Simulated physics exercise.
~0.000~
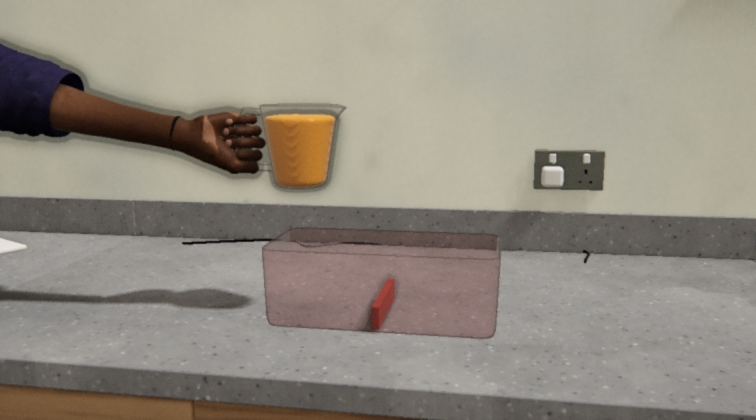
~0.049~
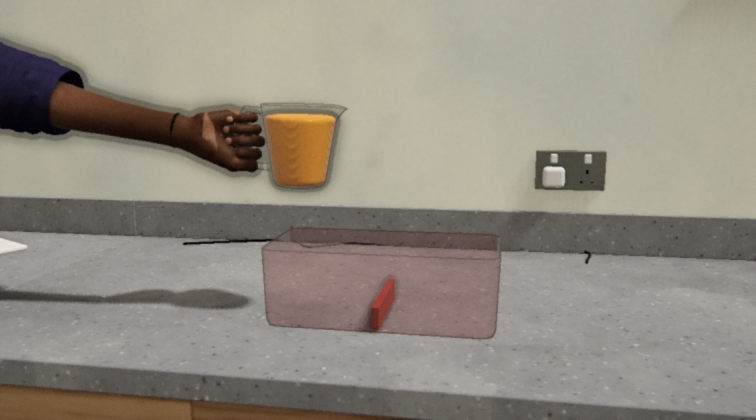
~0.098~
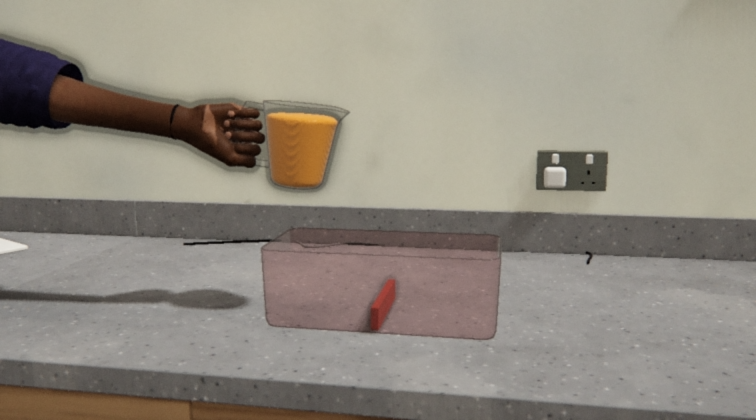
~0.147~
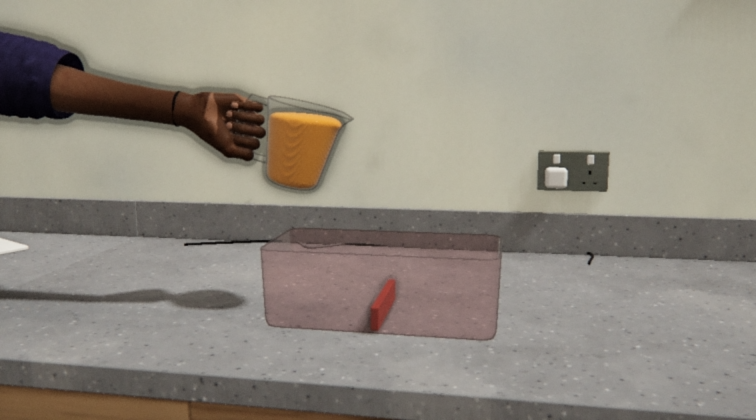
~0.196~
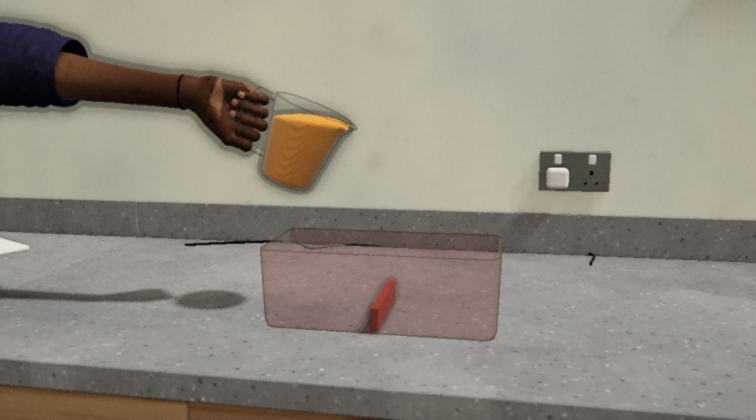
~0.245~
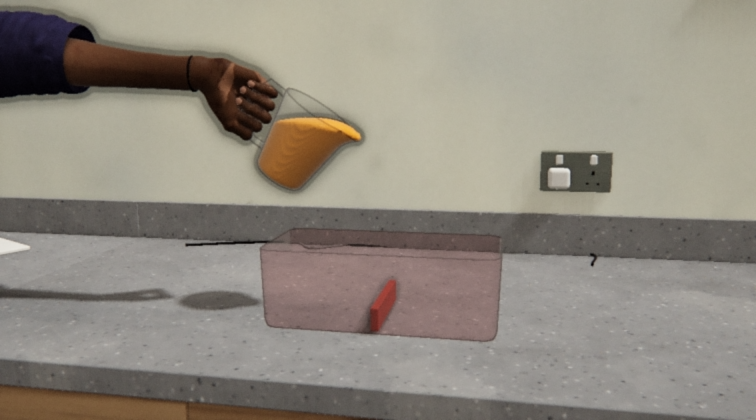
A hand holding a clear measuring jug of orange juice tilts it gradually to the right above an empty, see-through pinkish oblong basin on a grey work surface, and the juice shifts up to the jug's right rim.
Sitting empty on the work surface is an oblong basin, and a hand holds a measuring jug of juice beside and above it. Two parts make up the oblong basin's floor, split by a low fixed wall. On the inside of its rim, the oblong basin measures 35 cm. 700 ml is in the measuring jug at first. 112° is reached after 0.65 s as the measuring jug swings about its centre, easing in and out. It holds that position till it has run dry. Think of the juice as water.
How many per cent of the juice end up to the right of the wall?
About 45 per cent.
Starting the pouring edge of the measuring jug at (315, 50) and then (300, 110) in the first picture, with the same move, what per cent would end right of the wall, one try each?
Try 1: Approx. 25 %; try 2: Approx. 10 %.
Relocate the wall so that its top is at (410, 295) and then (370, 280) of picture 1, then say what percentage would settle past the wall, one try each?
15 % and 65 %.
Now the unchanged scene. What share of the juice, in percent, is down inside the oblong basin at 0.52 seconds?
The basin holds roughly 28 in a hundred parts at that moment.
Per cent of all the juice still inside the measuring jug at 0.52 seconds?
I reckon about 44 in a hundred is still held.
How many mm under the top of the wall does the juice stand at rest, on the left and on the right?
Left about 20 mm, right about 22 mm.
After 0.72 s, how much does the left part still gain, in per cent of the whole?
Near 10 in a hundred.
By 0.52 s the tilt is 101° and 43 per cent is still to pour, 3 is left of the wall and 25 right of it.
By 0.72 s the tilt is 112° and 4 per cent is still to pour, 44 is left of the wall and 43 right of it.
By 0.92 s the tilt is 112° and 0 per cent is still to pour, 53 is left of the wall and 43 right of it.
By 1.15 s the tilt is 112° and 0 per cent is still to pour, 53 is left of the wall and 45 right of it.
At rest 53 per cent lies left of the wall, 45 right of it and 3 outside.
